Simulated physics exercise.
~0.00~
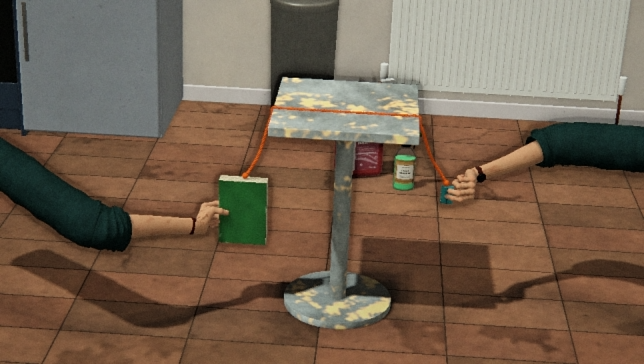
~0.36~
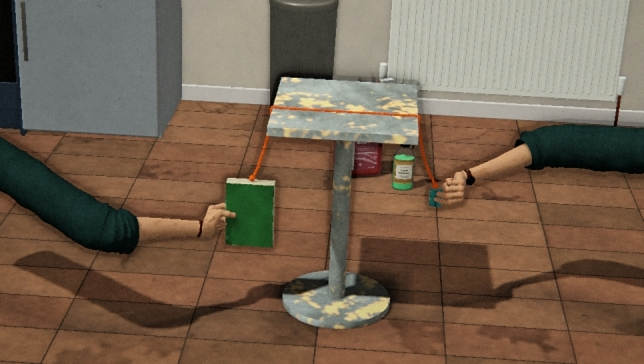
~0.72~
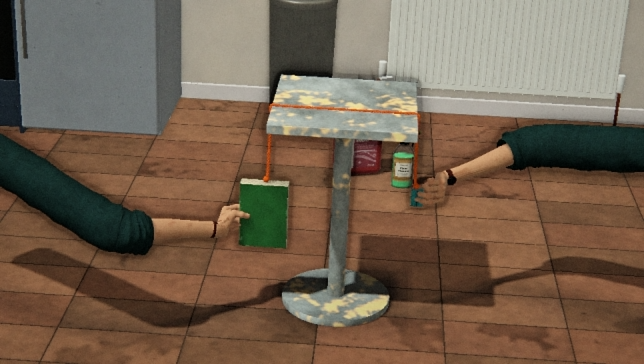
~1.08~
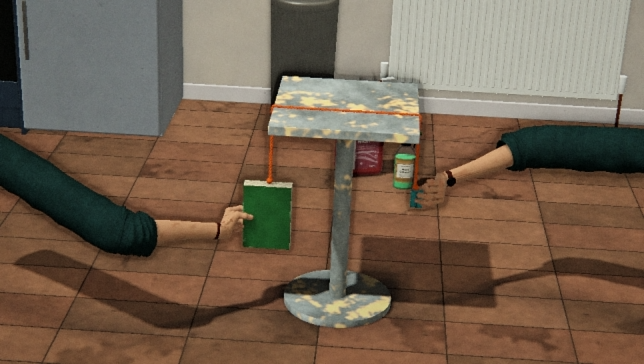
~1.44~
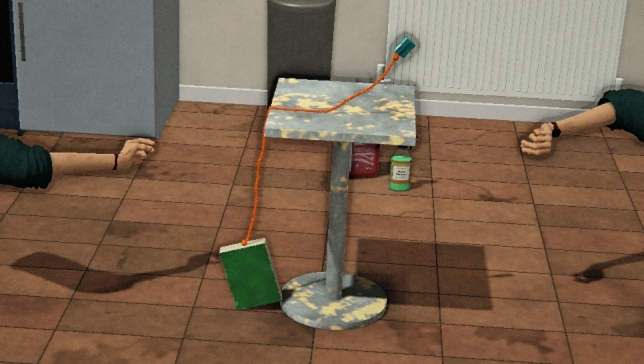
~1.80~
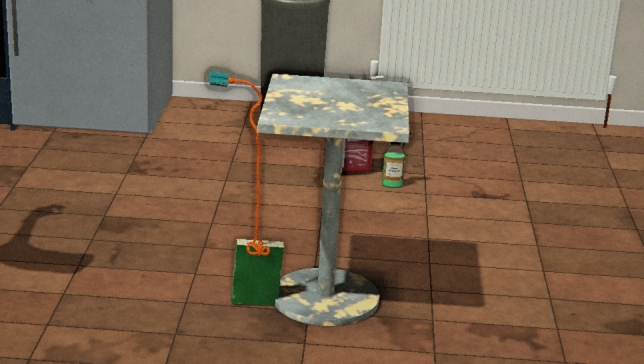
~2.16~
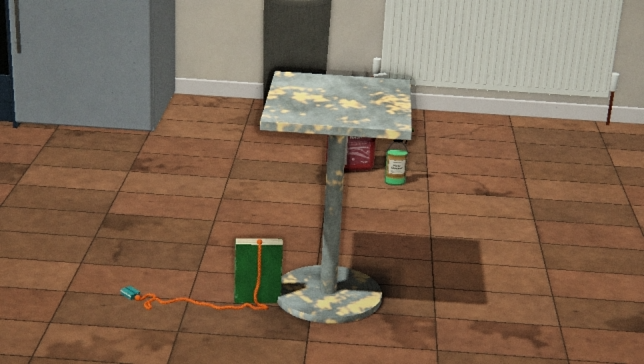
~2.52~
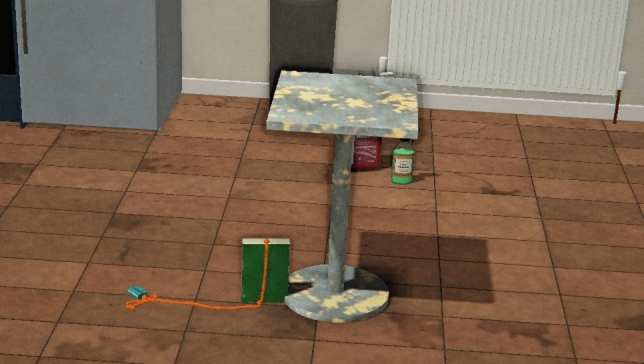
On a tiled floor, hands release a corded book and matchbox, and both drop left of the stand.
